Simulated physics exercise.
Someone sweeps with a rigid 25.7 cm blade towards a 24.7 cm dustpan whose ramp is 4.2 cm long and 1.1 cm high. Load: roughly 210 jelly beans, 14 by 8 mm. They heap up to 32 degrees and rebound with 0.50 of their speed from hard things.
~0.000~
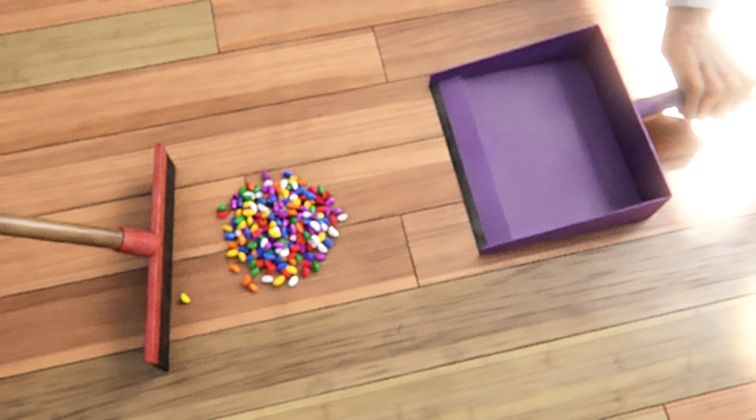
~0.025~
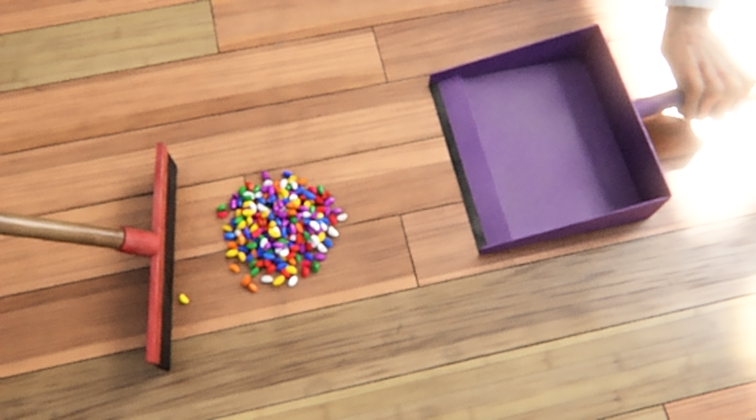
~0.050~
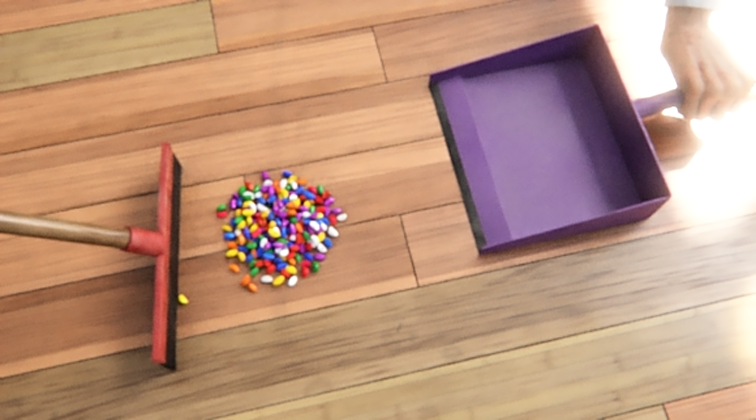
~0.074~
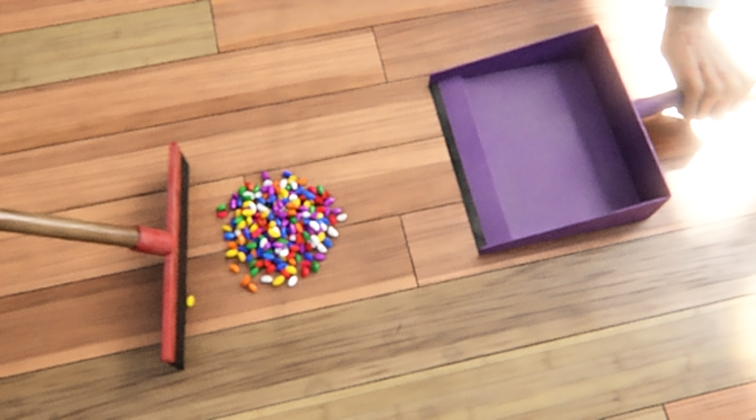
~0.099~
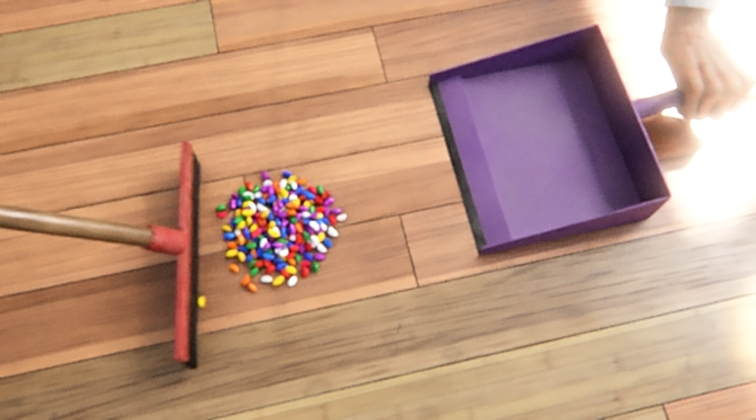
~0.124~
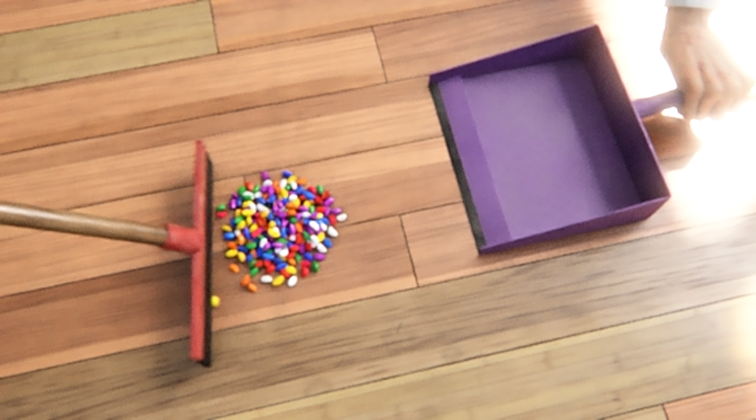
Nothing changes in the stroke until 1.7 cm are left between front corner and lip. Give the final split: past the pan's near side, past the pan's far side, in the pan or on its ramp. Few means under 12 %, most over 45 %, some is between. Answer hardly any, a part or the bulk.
Past the pan's near side: A part; past the pan's far side: Hardly any; in the pan or on its ramp: A part.
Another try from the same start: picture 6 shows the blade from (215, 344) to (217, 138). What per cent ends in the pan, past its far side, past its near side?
Pan 50, far 5, near 15.
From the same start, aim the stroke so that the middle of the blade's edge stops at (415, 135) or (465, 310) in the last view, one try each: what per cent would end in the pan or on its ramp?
About 30 and 20 per cent.
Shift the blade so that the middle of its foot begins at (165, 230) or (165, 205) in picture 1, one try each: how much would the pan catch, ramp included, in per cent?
About 35 and 35 per cent.
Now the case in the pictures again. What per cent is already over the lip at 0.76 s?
Near 35 per cent so far.
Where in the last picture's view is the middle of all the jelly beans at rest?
Near (470, 216).
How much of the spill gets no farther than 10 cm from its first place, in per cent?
About 0 per cent.
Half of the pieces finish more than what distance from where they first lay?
About 24 cm.
After 0.34 s, middle of the blade 18 cm from the lip; 0 % over the lip, far side 0 %, near side 5 %.
After 0.49 s, middle of the blade 8 cm from the lip; 0 % over the lip, far side 0 %, near side 15 %.
After 0.76 s, middle of the blade 3 cm from the lip; 35 % over the lip, far side 0 %, near side 20 %.
In the end, at 2.1 s, near side 20 %, far side 0 %, pan 35 %, in front of the lip or behind the blade 40 %.
